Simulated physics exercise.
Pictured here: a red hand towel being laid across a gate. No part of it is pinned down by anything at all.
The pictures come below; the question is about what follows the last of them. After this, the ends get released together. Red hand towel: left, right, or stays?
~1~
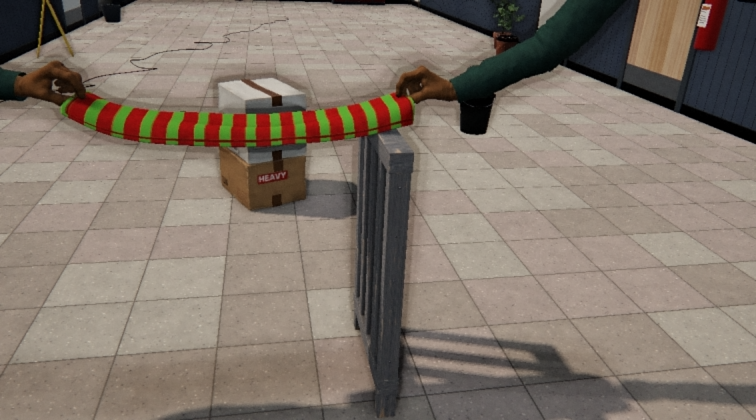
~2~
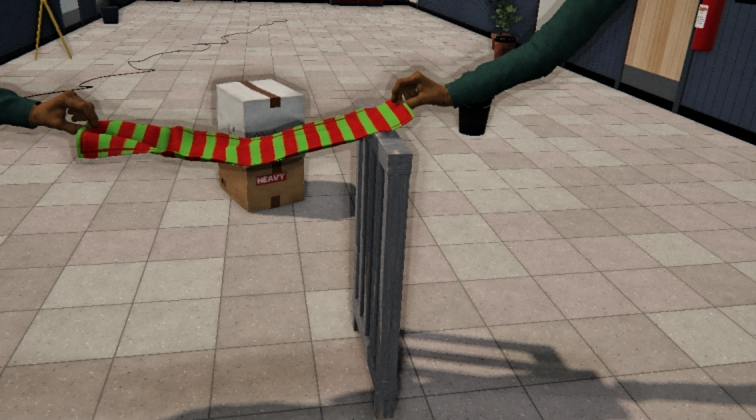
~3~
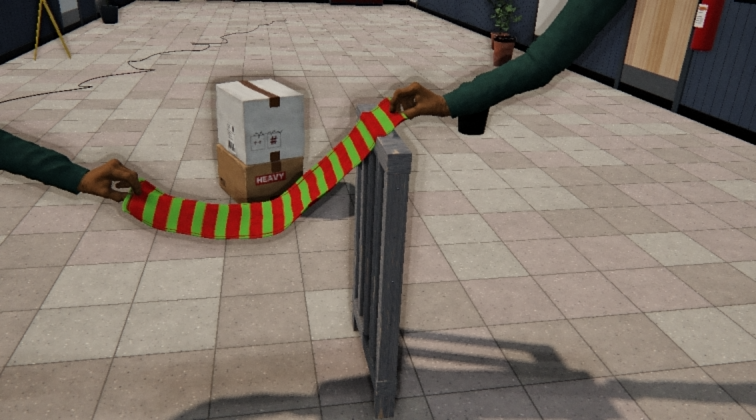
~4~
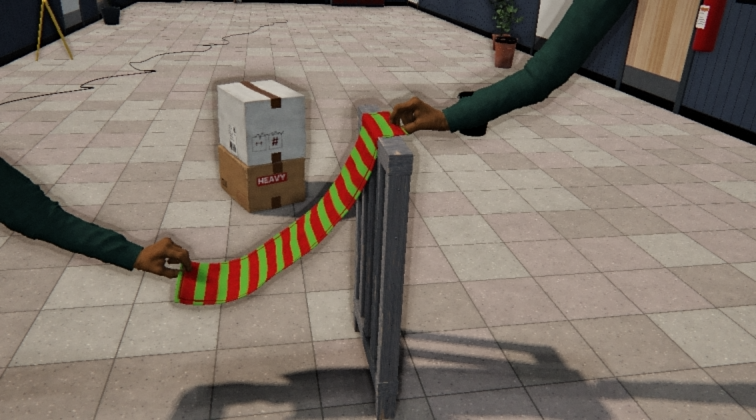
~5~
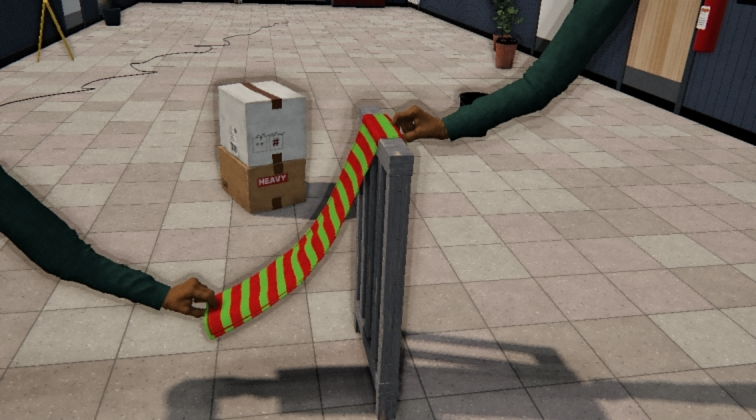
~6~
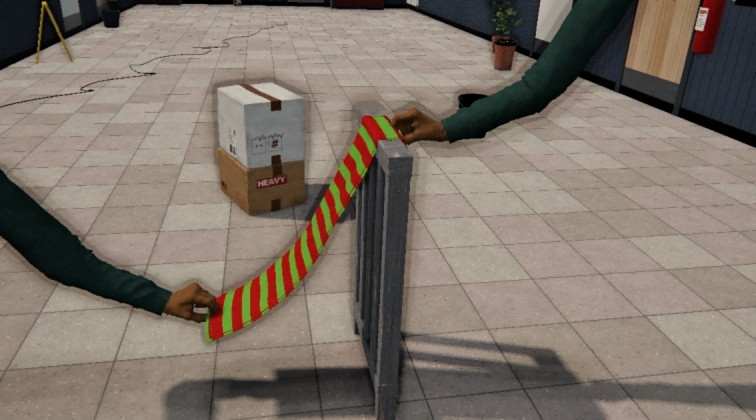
Left.
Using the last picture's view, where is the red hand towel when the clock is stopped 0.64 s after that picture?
My best guess is somewhere near (314, 374).
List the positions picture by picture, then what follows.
In the first picture, left end (68, 117); right end (410, 125); top of the gate (402, 157).
In the second picture, left end (84, 157); right end (411, 121).
In the third picture, left end (129, 213); right end (402, 121); top of the gate (400, 158).
In the fourth picture, left end (180, 302); right end (403, 135).
In the fifth picture, left end (215, 338); right end (403, 146).
In the sixth picture, left end (212, 341); right end (404, 148); far more of it on the left.
Then, 0.38 s after the last picture, hand towel clear of the top and falling near (308, 339).
Then, 0.64 s after the last picture, hand towel in a heap on the floor near (314, 374).
At rest, hand towel in a heap on the floor near (315, 375). The red hand towel drops leftwards.
